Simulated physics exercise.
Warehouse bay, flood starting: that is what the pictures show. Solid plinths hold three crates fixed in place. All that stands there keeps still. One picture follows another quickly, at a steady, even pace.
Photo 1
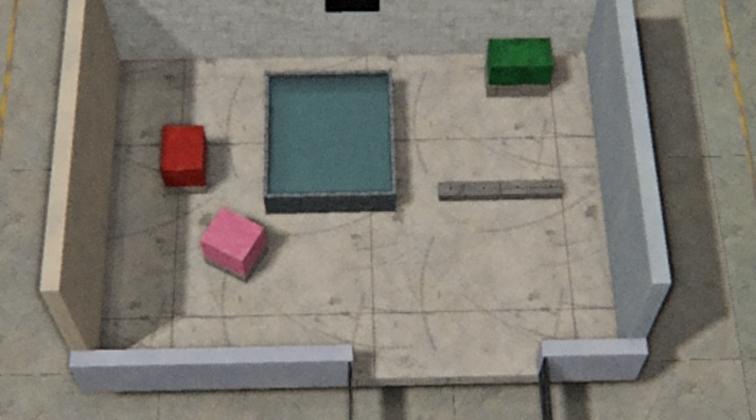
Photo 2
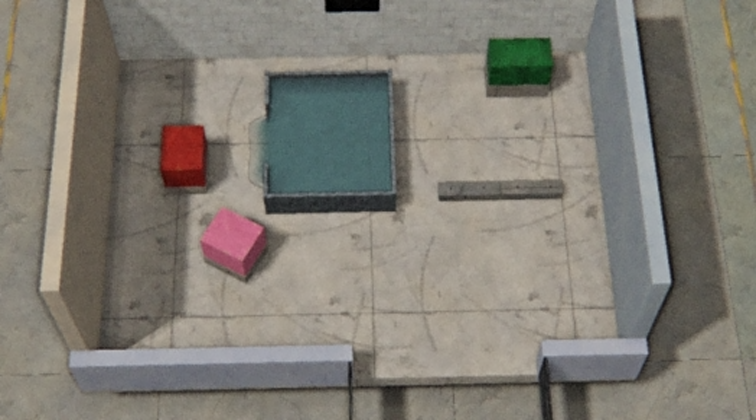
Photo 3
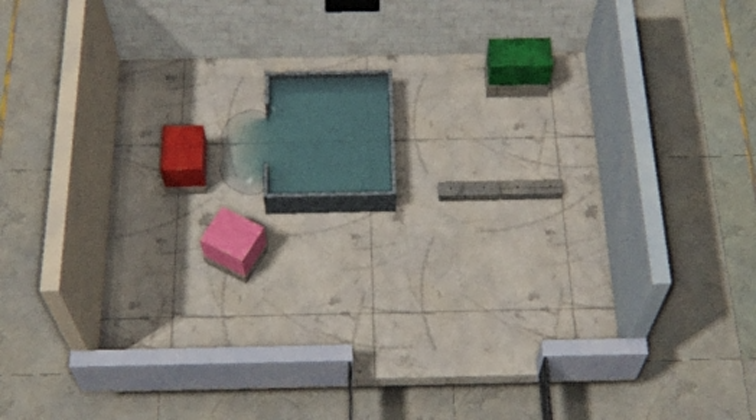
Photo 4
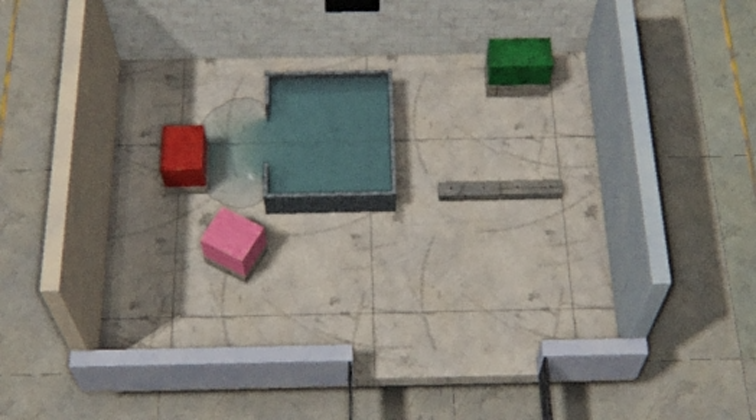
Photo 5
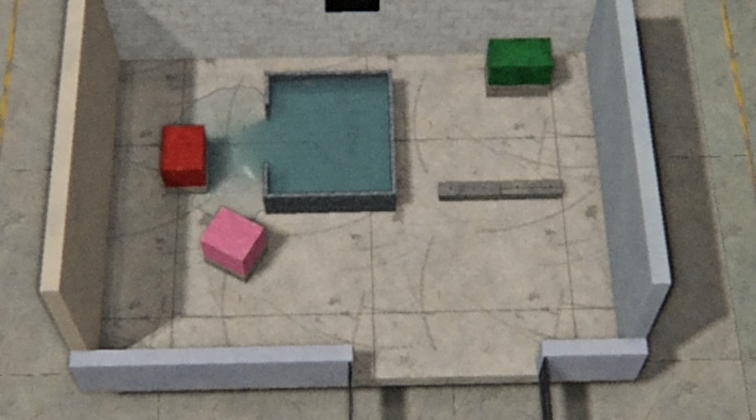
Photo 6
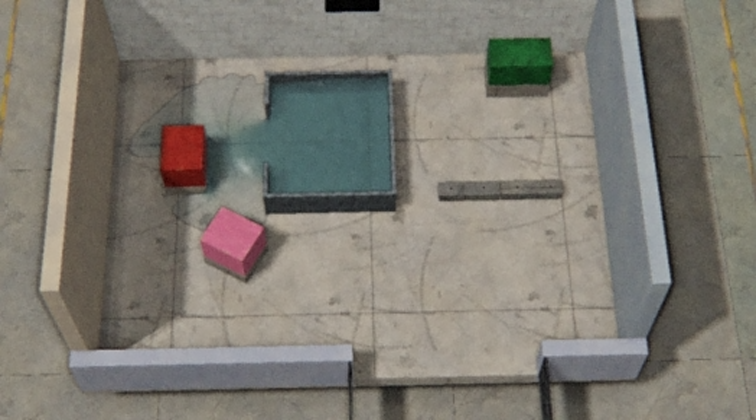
Water poured out through a gap in the left side of the blue-green tank, spreading across the floor to the red block and then around it, while the blocks all stayed still.
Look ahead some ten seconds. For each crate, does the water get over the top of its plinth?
The pink crate stays dry; the red crate gets wet; the green crate stays dry.
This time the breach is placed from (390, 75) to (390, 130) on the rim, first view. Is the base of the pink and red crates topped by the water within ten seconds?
The pink one is untouched; the red one is untouched.
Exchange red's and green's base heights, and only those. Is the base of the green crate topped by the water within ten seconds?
Note: Green crate is left dry.
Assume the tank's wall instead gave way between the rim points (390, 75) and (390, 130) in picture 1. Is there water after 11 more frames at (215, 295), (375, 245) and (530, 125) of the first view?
Point one: Not reached. Point two: Not reached. Point three: Reached.
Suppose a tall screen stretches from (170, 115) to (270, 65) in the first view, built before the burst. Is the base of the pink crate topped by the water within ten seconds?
The way I see it, the pink crate is never reached.
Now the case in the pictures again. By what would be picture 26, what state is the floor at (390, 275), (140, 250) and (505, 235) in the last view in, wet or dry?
Result by point, in sequence: Waterlogged, then waterlogged, then unwetted.
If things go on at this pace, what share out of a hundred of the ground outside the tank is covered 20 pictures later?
Estimate: Near 40 %.
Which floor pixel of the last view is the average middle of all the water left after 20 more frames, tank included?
Roughly (255, 160) in the last picture.
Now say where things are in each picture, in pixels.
The tank at (329, 134) is whole and still, in the first picture.
The front is at (261, 183), out from the gap at (270, 147), in the second picture.
The front is at (231, 180), out from the gap at (270, 147), in the third picture.
The front is at a hidden place, out from the gap at (270, 147), in the fourth picture.
Water pours out at (270, 147) and has run to a hidden place, in the fifth picture.
Water pours out at (270, 146) and has run to (138, 139), in the sixth picture.
A moment on, water covers 15 % of the floor; the pink crate water round its plinth, the red crate water round its plinth, the green crate not reached.
Next, water covers 25 % of the floor; the pink crate water round its plinth, the red crate water round its plinth, the green crate not reached.
Then, water covers 40 % of the floor; the pink crate water round its plinth, the red crate water round its plinth, the green crate not reached.
Later, water covers 65 % of the floor; the pink crate water round its plinth, the red crate water round its plinth, the green crate water round its plinth.
In the end, water covers 90 % of the floor; the pink crate stayed above the water, the red crate was topped, the green crate stayed above the water.
